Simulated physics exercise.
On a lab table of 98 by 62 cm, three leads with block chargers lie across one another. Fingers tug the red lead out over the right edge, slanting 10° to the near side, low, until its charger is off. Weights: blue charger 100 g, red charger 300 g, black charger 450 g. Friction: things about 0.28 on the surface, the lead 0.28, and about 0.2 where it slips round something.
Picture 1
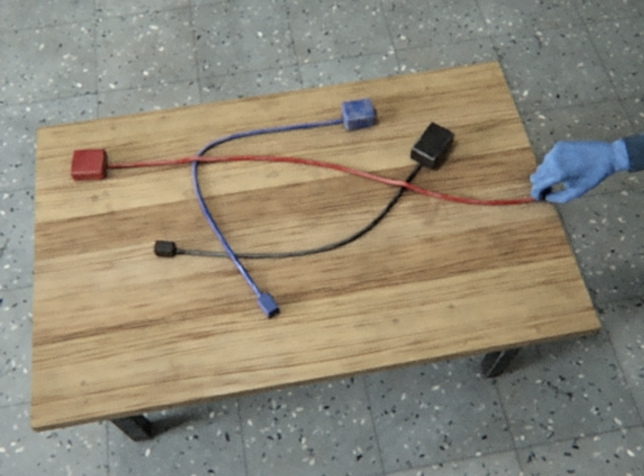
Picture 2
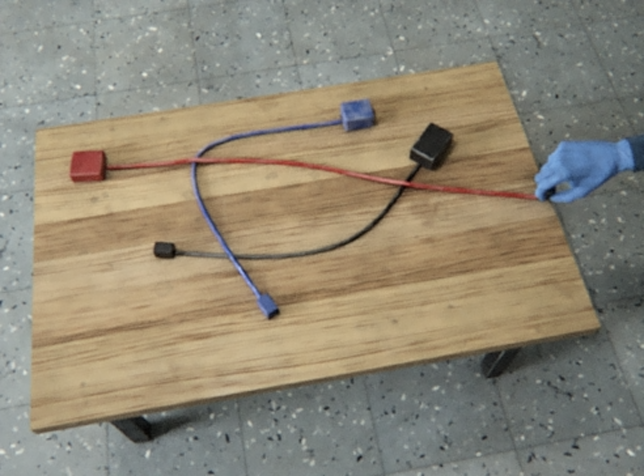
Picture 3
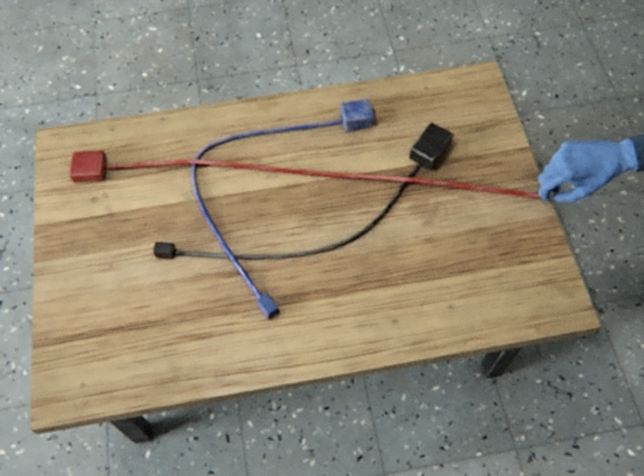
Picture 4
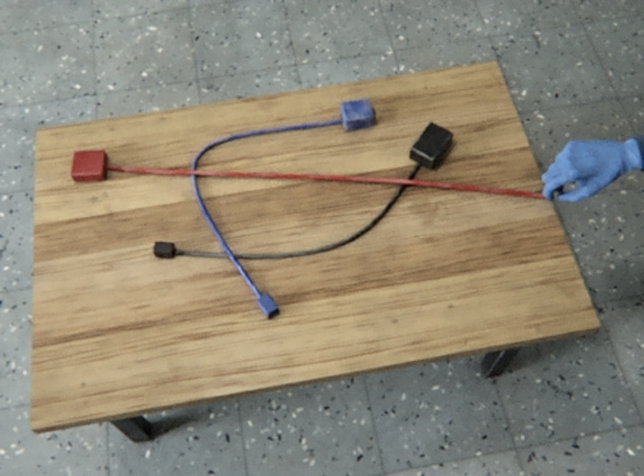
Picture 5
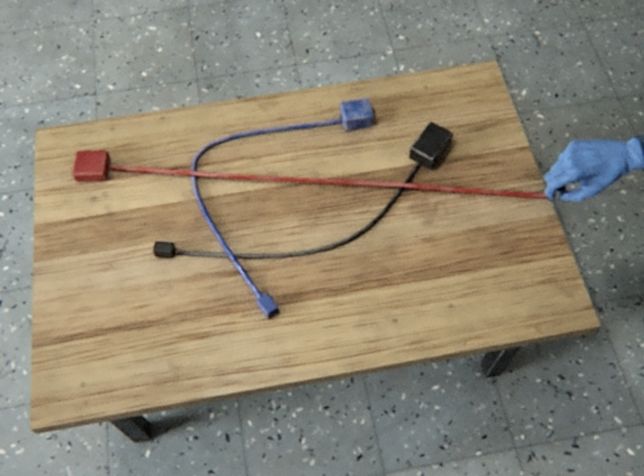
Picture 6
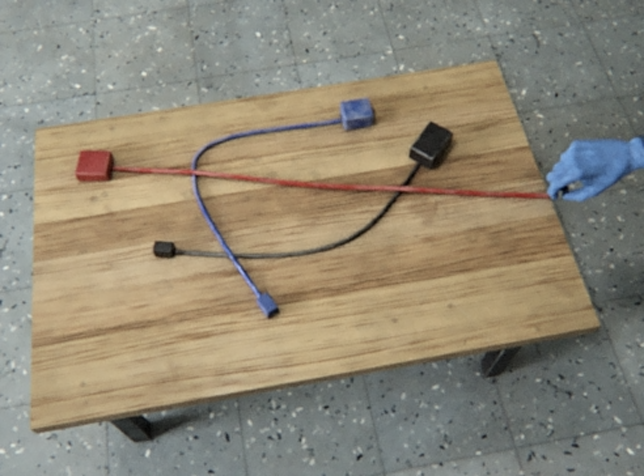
To begin with, red, blue and black leads with block chargers lie crossed on a wooden table, a blue-gloved hand gripping the red lead's end at the right edge. The hand pulls slightly rightward, drawing the curved red lead nearly straight, and its red block shifts very slightly right.
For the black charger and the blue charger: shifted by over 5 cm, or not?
In order: The black charger keeps its place; the blue charger hardly stirs.
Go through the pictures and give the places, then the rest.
Black charger (433, 140); blue charger (359, 109); crossings (198, 155) red over blue, (232, 253) blue over black, (405, 186) red over black; red lead runs through (410, 186) (324, 165) (244, 158) (156, 163); grip (541, 198), in the first frame.
Red lead runs through (324, 168) (156, 165); grip (546, 198), in the second frame.
Red lead runs through (325, 174) (155, 164); grip (549, 197), in the third frame.
Red lead runs through (327, 178) (155, 171); grip (553, 197), in the fourth frame.
Red lead runs through (329, 181) (157, 171); grip (556, 197), in the fifth frame.
Black charger (432, 139); blue charger (357, 108); red lead runs through (424, 190) (332, 186) (249, 178) (161, 171); grip (558, 196), in the sixth frame.
Next, the red lead's tail end at (261, 178); red charger 31 cm off its start.
Then, the red lead's tail end at (414, 185); red charger 61 cm off its start, blue plug 6 cm off its start, black plug 1 cm off its start.
After that, the red lead has left the top; red charger on its side, 92 cm off its start at (556, 197), blue plug 6 cm off its start at (290, 280), black plug 1 cm off its start at (168, 247).
Later, the red lead has left the top; red charger over the edge, blue plug 6 cm off its start, black plug 1 cm off its start.
At the end, the red lead has left the top; black charger 0 cm off its start at (432, 139), blue charger 0 cm off its start at (357, 108), red charger over the edge, blue plug 6 cm off its start at (290, 280).
